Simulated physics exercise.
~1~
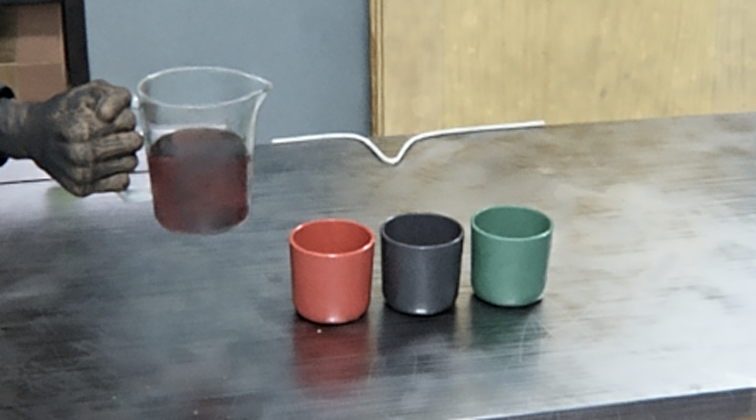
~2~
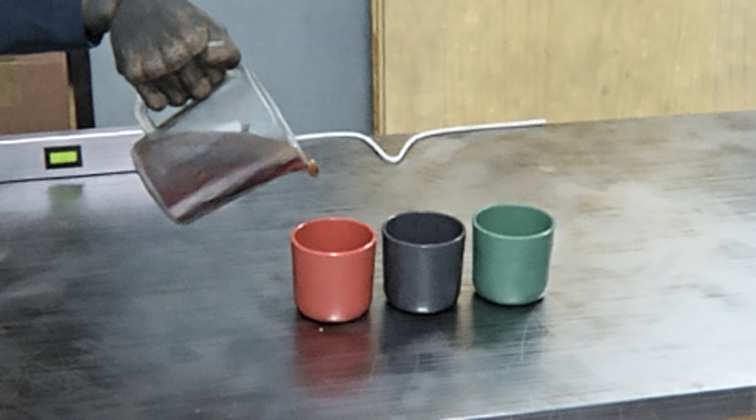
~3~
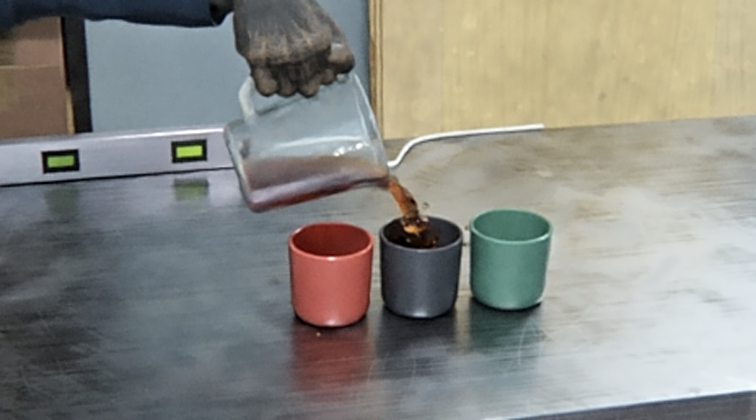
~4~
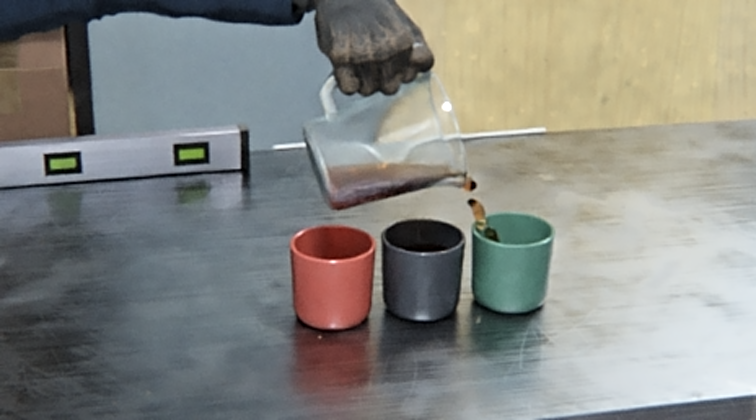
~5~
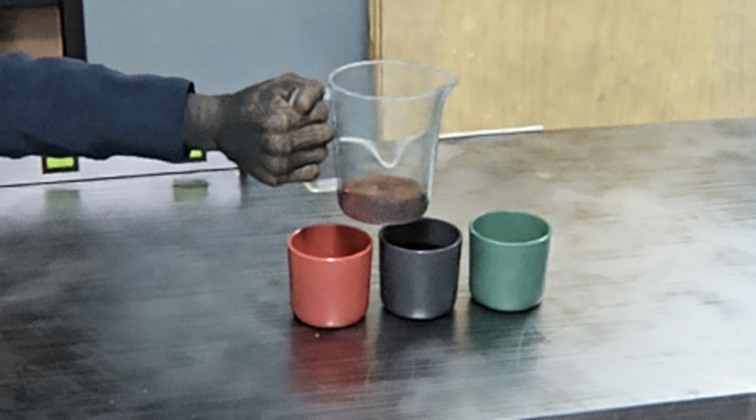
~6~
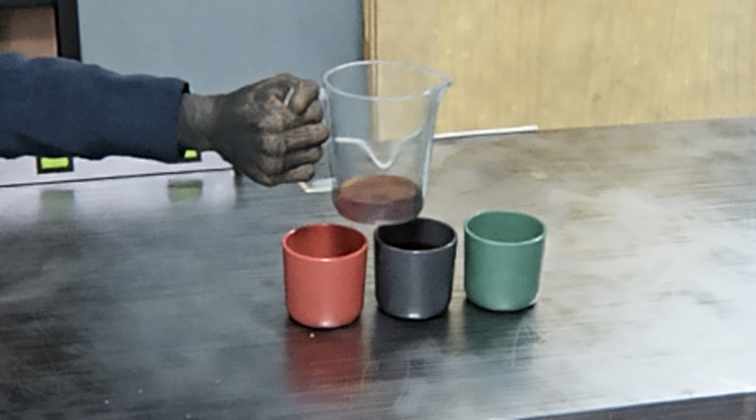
A dark gloved-looking hand holds a clear pitcher of reddish-brown tea above a dark, shiny table top, seen from the front and slightly above by a gently swaying camera. Three mugs stand in a line below, red on the left, dark grey in the middle and green on the right. The hand tips the pitcher steeply and carries it rightwards, pouring a brown stream into the grey mug. It moves on, and a thinning stream falls into the green mug. The pitcher is then turned upright and held still above the mugs, with a little tea left in it.
